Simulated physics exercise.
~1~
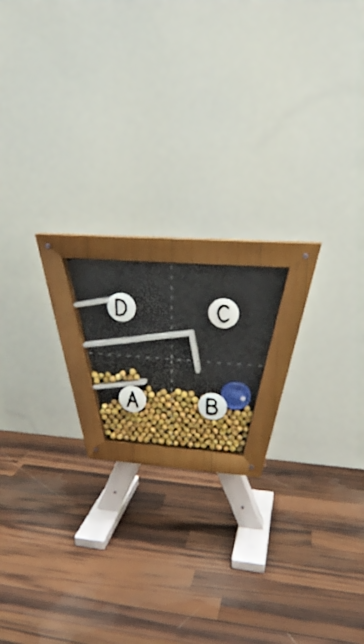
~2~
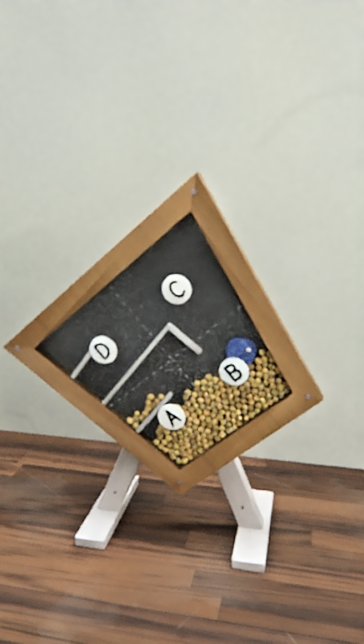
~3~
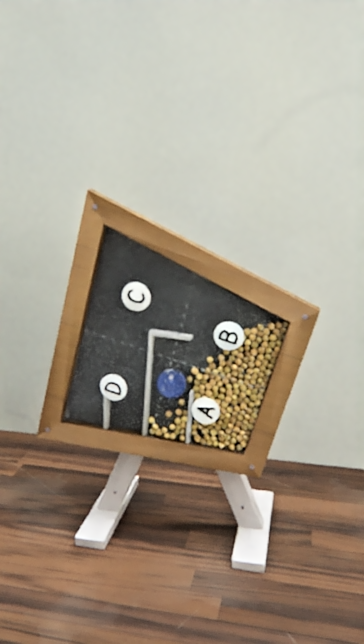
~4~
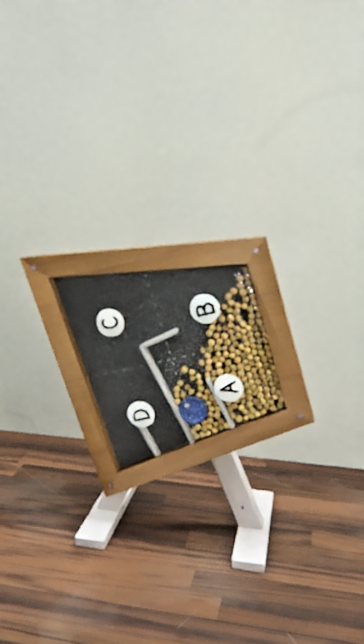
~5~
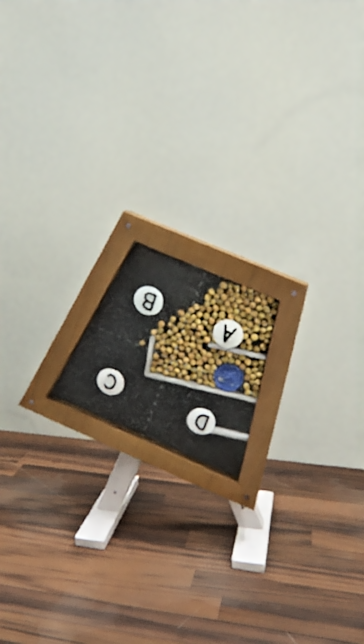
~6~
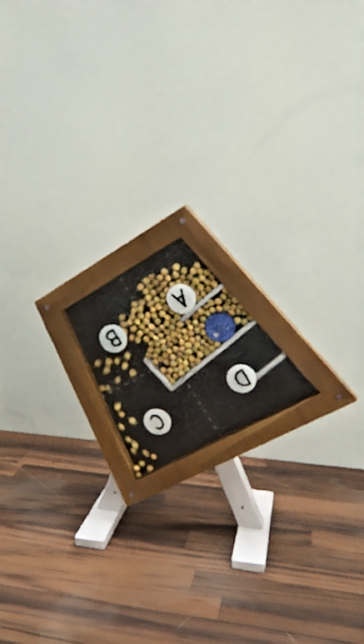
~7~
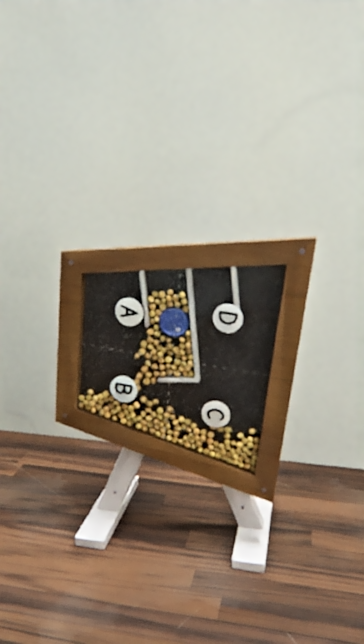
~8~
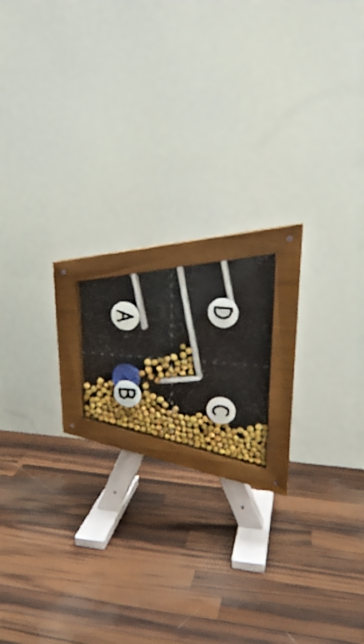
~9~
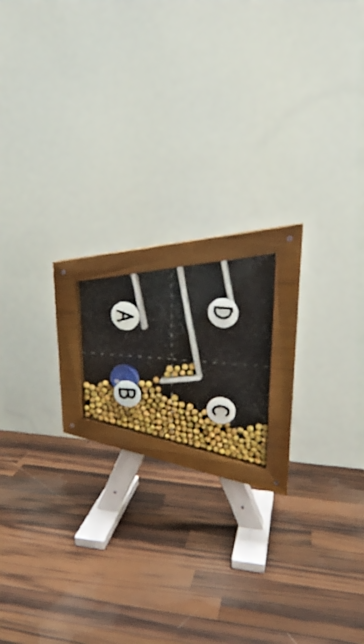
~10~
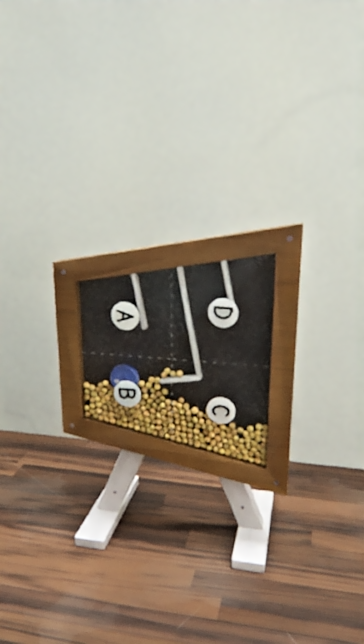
A wood-framed, dark-backed puzzle box stands on white feet on a brown wooden surface before a pale wall, seen from the front by a still camera. Small yellowish beads fill its bottom, with a blue disc on top at right, pale bars at left, and round labels A, B, C and D. The box turns anticlockwise, and the beads slide toward A while the disc drops between two bars. As it keeps turning, beads spill past B toward C. The disc then falls out, and everything settles with beads along the bottom and the disc at B.
